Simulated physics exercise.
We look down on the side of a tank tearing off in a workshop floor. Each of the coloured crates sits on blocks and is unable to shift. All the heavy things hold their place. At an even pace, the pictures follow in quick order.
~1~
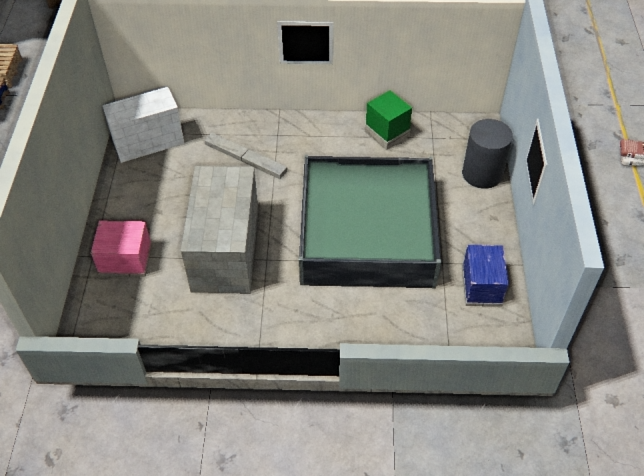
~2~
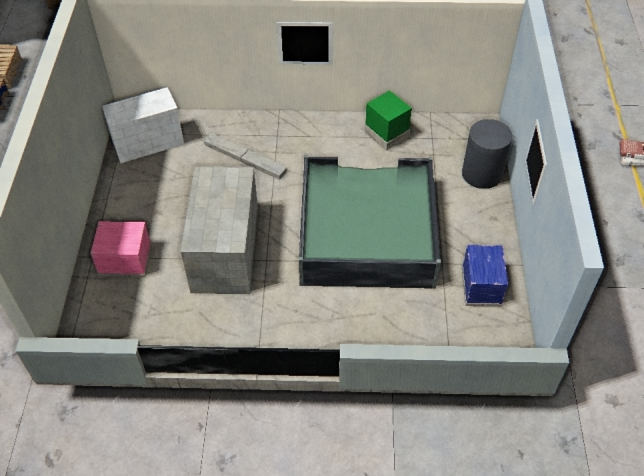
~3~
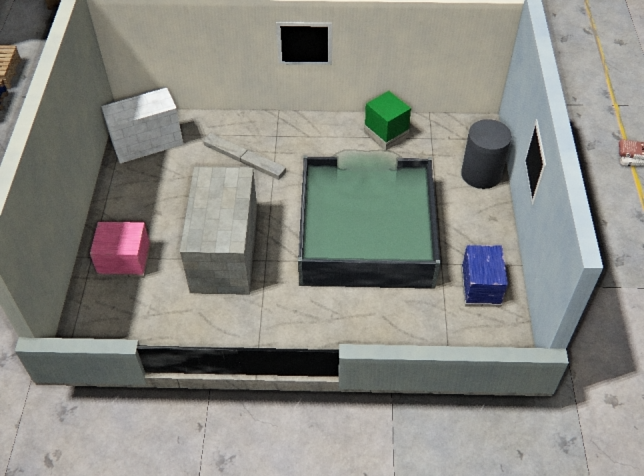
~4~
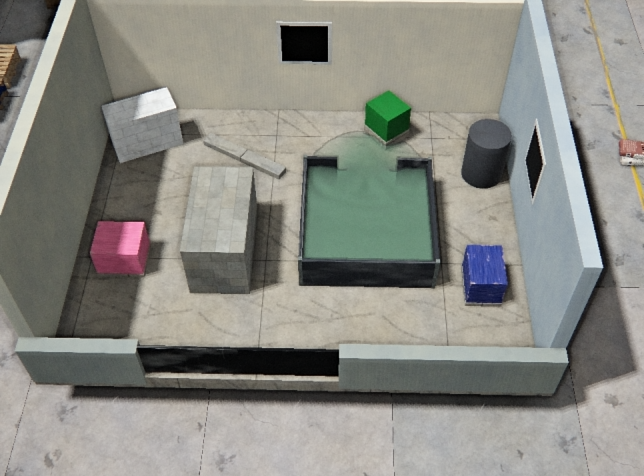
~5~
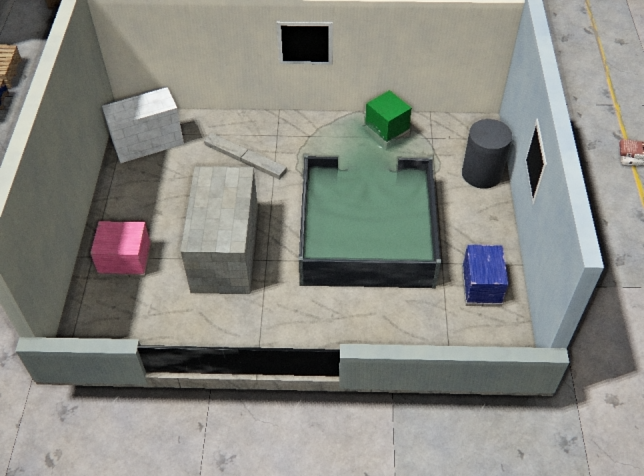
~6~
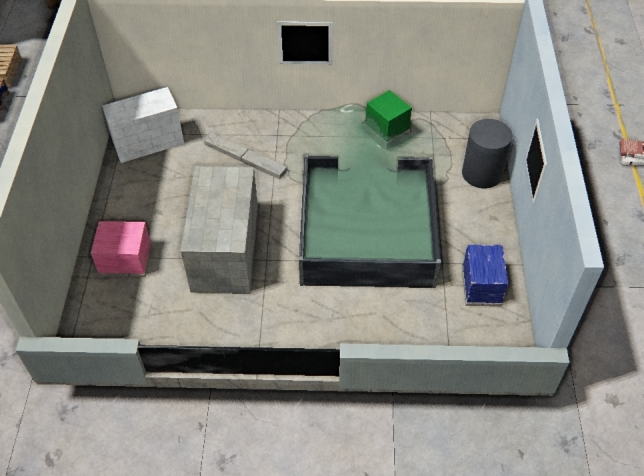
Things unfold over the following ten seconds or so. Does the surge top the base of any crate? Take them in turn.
As I see it, the green crate comes through with water on it; the blue crate comes through with water on it; the pink crate comes through with water on it.
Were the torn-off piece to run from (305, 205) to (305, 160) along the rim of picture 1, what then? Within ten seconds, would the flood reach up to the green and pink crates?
The green one is untouched; the pink one is reached.
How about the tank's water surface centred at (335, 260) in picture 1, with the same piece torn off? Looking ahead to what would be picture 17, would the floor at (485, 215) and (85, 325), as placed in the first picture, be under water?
The first is not reached, and then the second is not reached.
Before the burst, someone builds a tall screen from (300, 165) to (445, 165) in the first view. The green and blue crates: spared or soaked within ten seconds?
As I see it, green is untouched, while blue is reached.
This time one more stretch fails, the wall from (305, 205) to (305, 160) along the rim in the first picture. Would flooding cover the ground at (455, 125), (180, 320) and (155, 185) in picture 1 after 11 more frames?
Well, the first one's left untouched, the second's left untouched, and the third's sodden.
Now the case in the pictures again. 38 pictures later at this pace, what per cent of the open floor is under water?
That comes to about 70 per cent.
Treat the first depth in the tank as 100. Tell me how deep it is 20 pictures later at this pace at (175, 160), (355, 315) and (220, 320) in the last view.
I'd say close to 4, 0 and 0 percent.
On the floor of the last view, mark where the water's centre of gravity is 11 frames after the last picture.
It is around (359, 190).
A moment on, water covers 20 % of the floor; the green crate water round its plinth, the blue crate not reached, the pink crate not reached.
Next, water covers 25 % of the floor; the green crate water round its plinth, the blue crate not reached, the pink crate not reached.
Then, water covers 40 % of the floor; the green crate water round its plinth, the blue crate water round its plinth, the pink crate not reached.
Later, water covers 70 % of the floor; the green crate water round its plinth, the blue crate water round its plinth, the pink crate water round its plinth.
In the end, water covers 95 % of the floor; the green crate was topped, the blue crate was topped, the pink crate was topped.
